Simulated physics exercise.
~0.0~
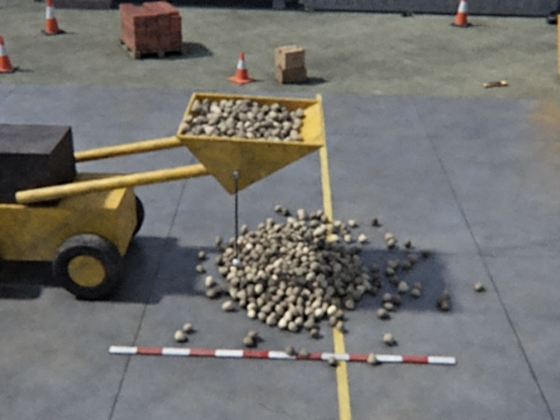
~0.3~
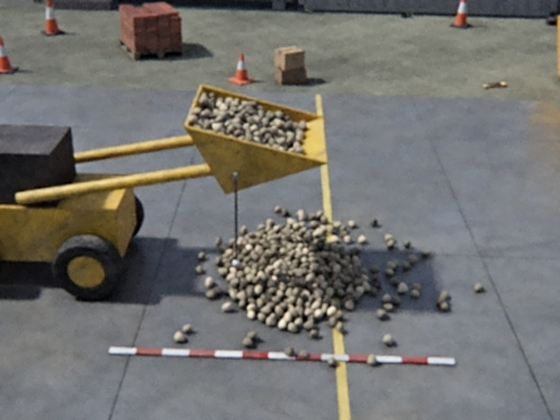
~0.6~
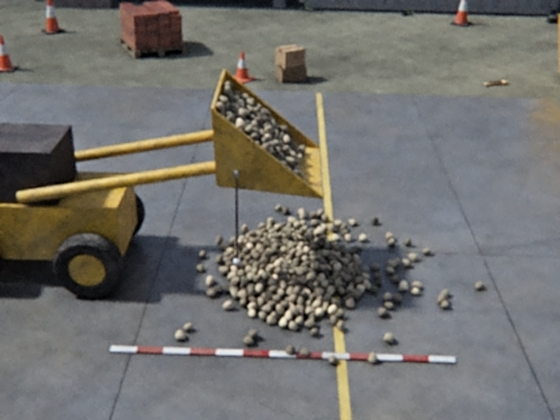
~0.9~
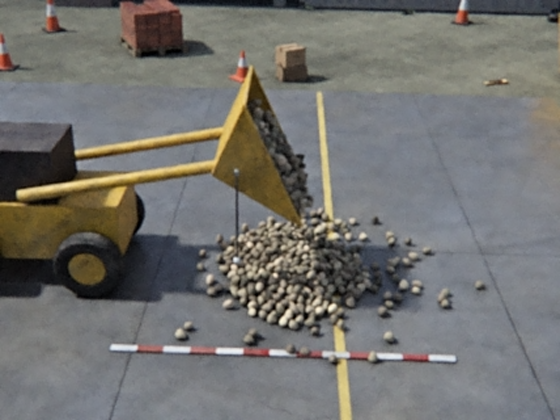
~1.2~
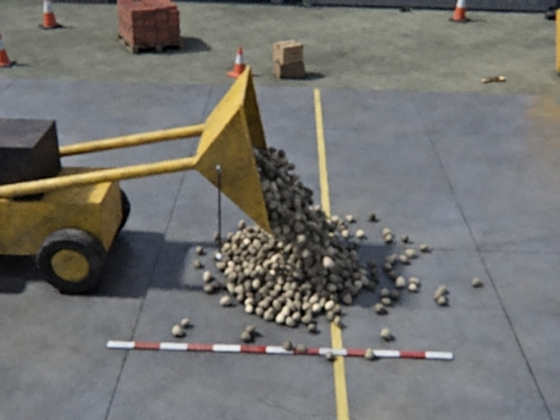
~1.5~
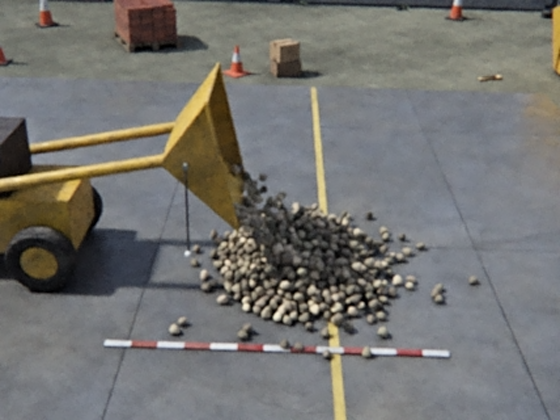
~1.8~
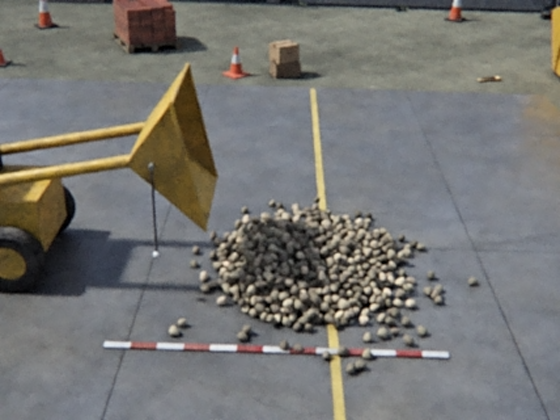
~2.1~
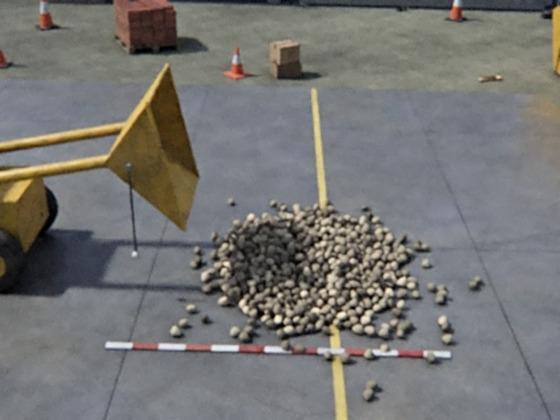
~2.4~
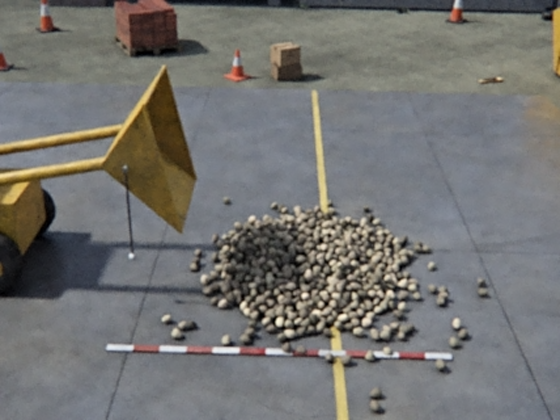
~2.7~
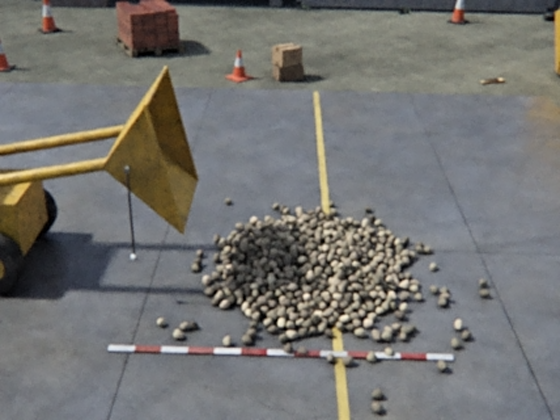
A yellow loader on the left holds a raised bucket full of pale, rounded stones above a similar heap on grey paving, seen from the side and slightly above. A yellow line runs beneath the heap, a red-and-white striped staff lies in front, and orange cones, reddish blocks and a brown box stand behind. The bucket tips steeply to the right, and its stones slide onto the heap. Still pouring, the loader backs away to the left, emptying the bucket. A few stones roll outward, some past the staff, before everything rests in a broader heap spread across both sides of the line.
